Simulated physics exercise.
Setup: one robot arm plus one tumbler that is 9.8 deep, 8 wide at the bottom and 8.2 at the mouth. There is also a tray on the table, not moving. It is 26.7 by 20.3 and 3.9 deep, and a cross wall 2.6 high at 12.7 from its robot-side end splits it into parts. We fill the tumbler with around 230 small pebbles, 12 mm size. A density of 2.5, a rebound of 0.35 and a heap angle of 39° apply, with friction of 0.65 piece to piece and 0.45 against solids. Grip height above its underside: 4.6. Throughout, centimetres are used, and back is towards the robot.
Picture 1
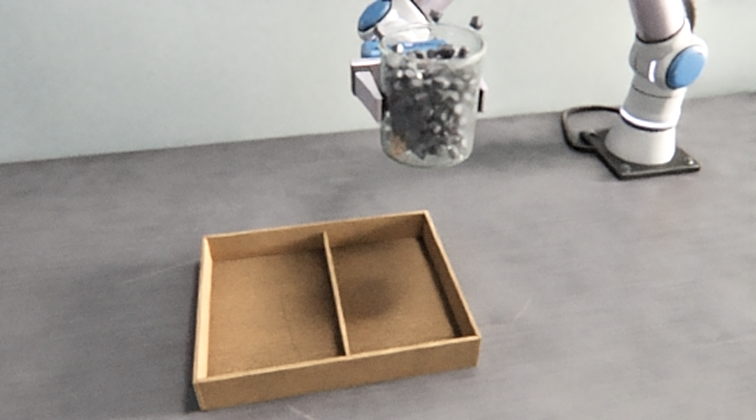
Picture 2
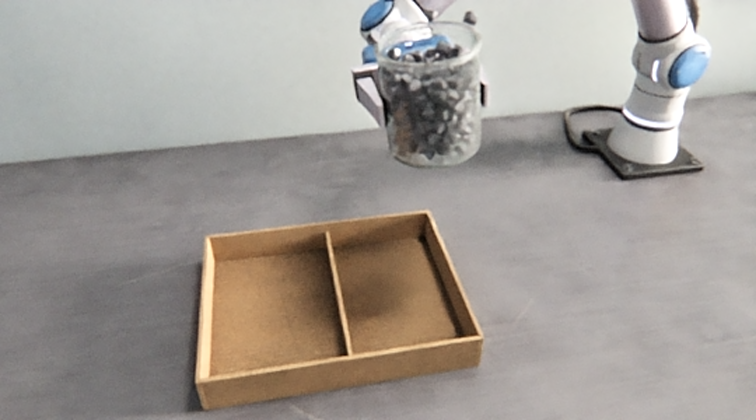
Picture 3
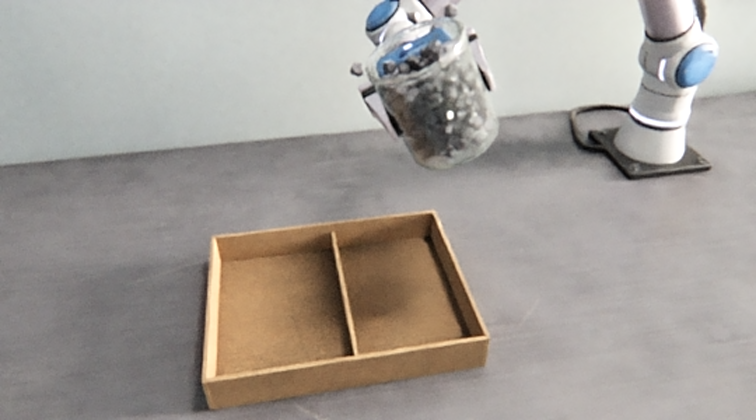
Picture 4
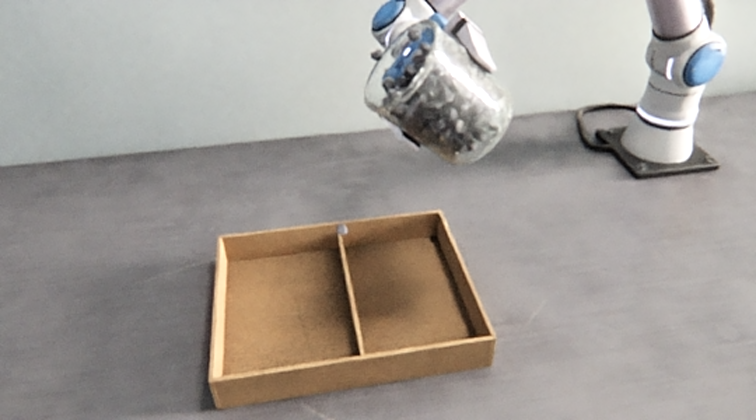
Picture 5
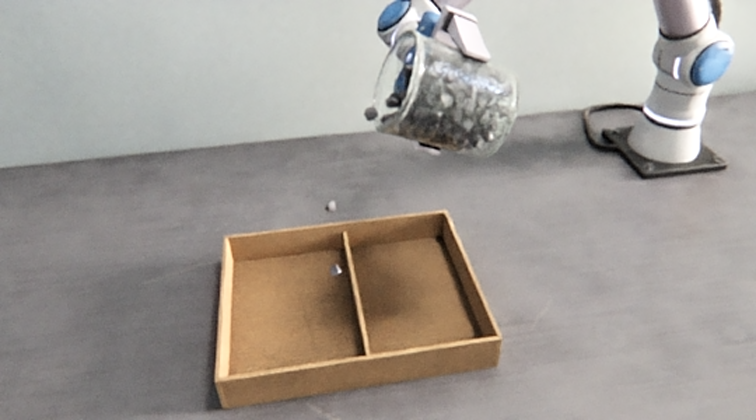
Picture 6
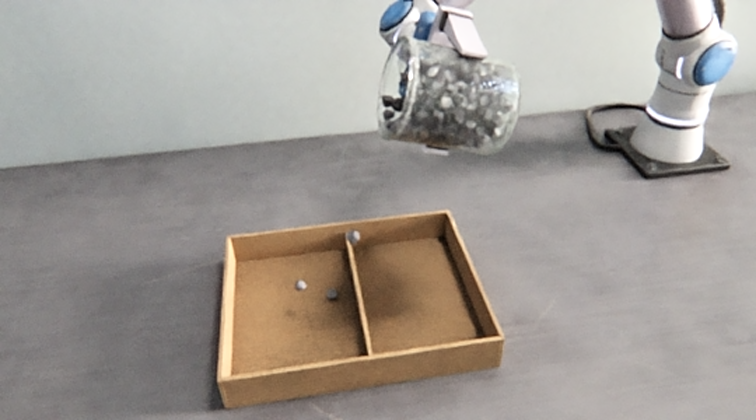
Robot arm tilting a clear tumbler of grey pebbles over a divided brown tray, a few pebbles dropping out.
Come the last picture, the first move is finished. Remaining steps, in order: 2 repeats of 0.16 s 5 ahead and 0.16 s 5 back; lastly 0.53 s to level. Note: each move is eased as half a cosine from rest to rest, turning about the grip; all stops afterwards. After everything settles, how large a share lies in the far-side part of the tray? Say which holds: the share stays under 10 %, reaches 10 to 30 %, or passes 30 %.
The share reaches 10 to 30 %.
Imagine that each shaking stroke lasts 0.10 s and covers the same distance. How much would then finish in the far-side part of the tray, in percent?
Around 35 percent.
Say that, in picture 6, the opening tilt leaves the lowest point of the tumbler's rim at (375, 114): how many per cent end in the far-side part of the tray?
The share is around 5 %.
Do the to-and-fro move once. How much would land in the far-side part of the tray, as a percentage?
In that case it would be roughly 15 per cent.
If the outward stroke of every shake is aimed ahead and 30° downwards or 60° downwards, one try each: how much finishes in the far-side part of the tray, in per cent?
Roughly 10 per cent, then 5 per cent.
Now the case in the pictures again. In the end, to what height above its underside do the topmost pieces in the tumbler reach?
Height at rest: About 9.0 centimetres.
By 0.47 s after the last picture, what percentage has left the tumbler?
15 %.
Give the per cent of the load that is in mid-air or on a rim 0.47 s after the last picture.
Roughly 0 per cent.
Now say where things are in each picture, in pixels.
Tumbler middle at (429, 97), level; upper third of the load around (429, 74), from x 380 to 475, top at y 15; 232 in the tumbler, in the first frame.
Tumbler middle at (431, 97), tilted 7° forward; upper third of the load around (431, 74), from x 375 to 470, top at y 15, in the second frame.
Tumbler middle at (436, 97), tilted 25° forward; upper third of the load around (435, 78), from x 355 to 485, top at y 10; 231 in the tumbler, 1 in flight or on a rim, in the third frame.
Tumbler middle at (441, 98), tilted 48° forward; upper third of the load around (442, 78), from x 340 to 500, top at y 35; 231 in the tumbler, 1 in flight or on a rim, in the fourth frame.
Tumbler middle at (446, 99), tilted 66° forward; upper third of the load around (452, 77), from x 330 to 505, top at y 55; 230 in the tumbler, 1 in the far-side part, 1 in flight or on a rim, in the fifth frame.
Tumbler middle at (448, 99), tilted 73° forward; upper third of the load around (453, 78), from x 300 to 505, top at y 60; 229 in the tumbler, 2 in the far-side part, 1 in flight or on a rim, in the sixth frame.
Then, 0.47 s after the last picture, tilted 73° forward, highest piece 27 above the table; 196 in the tumbler, 29 in the far-side part, 6 in the robot-side part, 1 in flight or on a rim.
Then, 0.94 s after the last picture, tilted 30° forward, highest piece 29 above the table; 169 in the tumbler, 50 in the far-side part, 12 in the robot-side part, 1 in flight or on a rim.
Then, 1.37 s after the last picture, level, highest piece 30 above the table; 169 in the tumbler, 51 in the far-side part, 12 in the robot-side part.
Then, 2.42 s after the last picture, level, highest piece 30 above the table; 169 in the tumbler, 51 in the far-side part, 12 in the robot-side part.
Final count, 169 in the tumbler, 51 in the far-side part, 12 in the robot-side part. That is 22 % in the far-side part of the tray.
